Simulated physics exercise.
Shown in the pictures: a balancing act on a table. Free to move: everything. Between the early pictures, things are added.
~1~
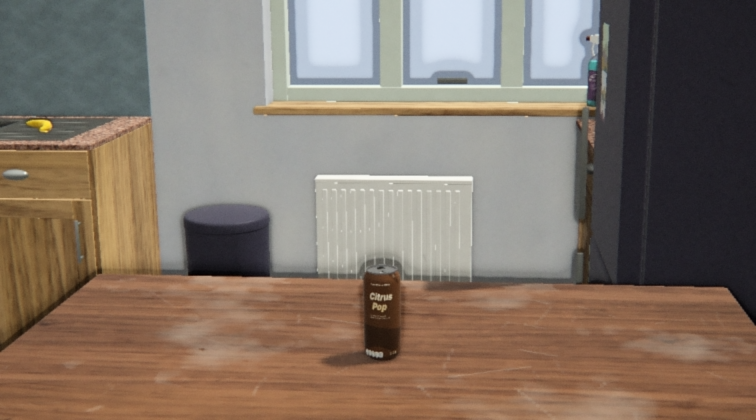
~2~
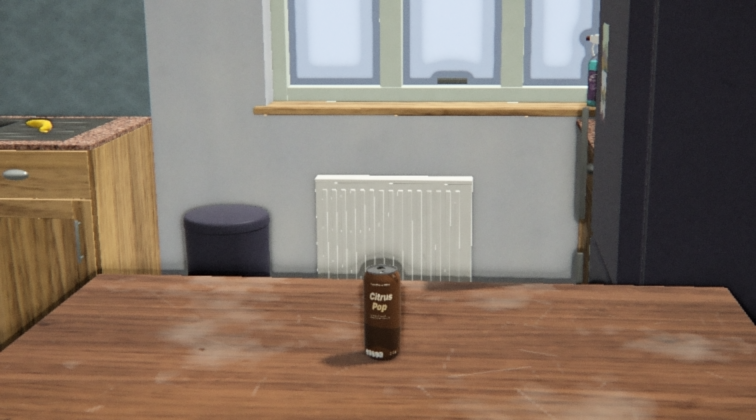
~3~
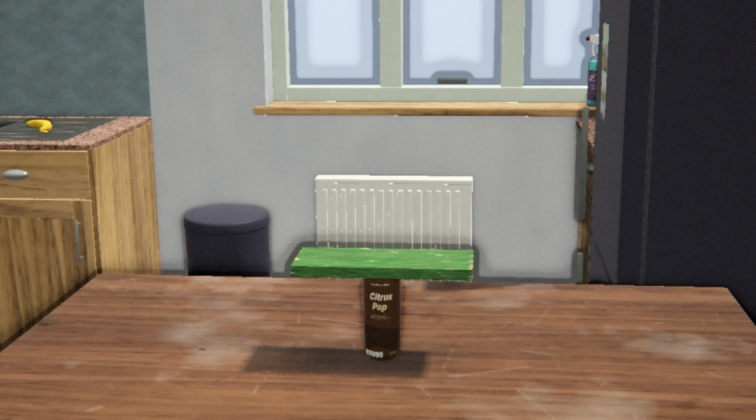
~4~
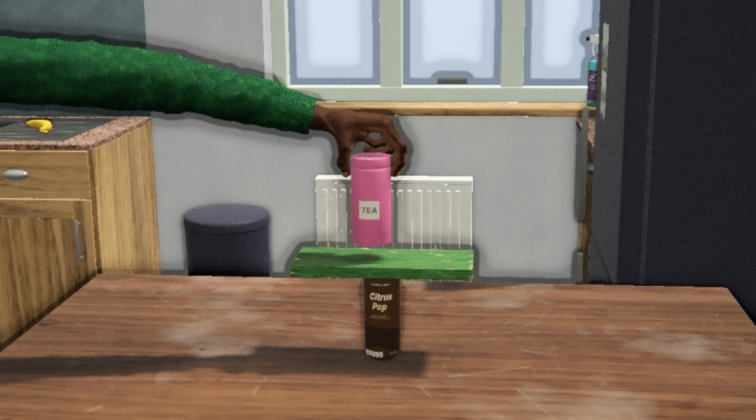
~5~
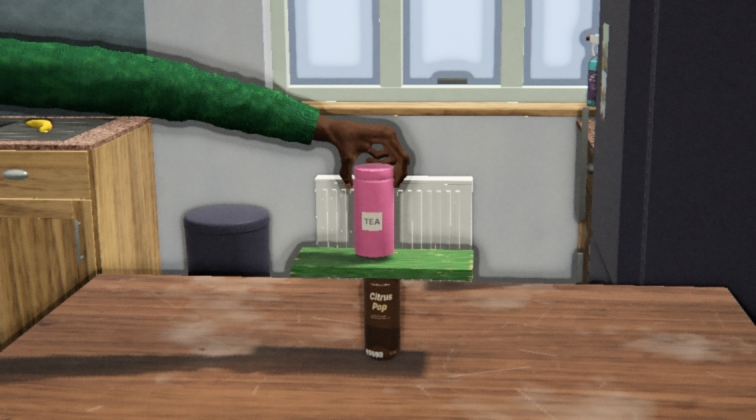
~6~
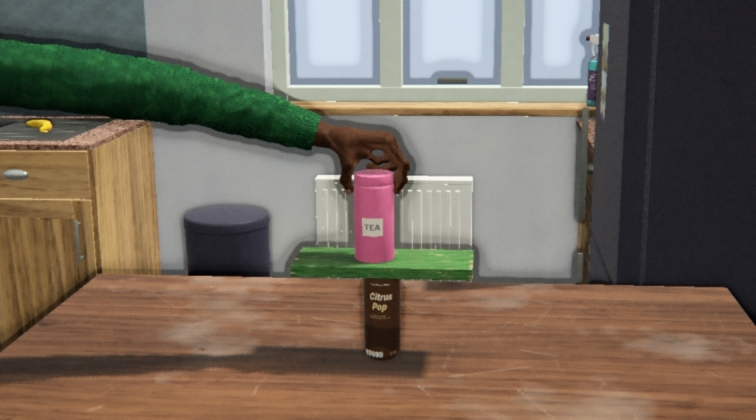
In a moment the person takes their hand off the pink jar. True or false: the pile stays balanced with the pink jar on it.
True.
Then, 0.30 s after the last picture, nothing has stirred.
Then, 0.70 s after the last picture, pink jar resting near (374, 217).
At rest, all 3 in place. Seen from the same camera at the end, pink jar near (374, 217). The stack keeps its balance.
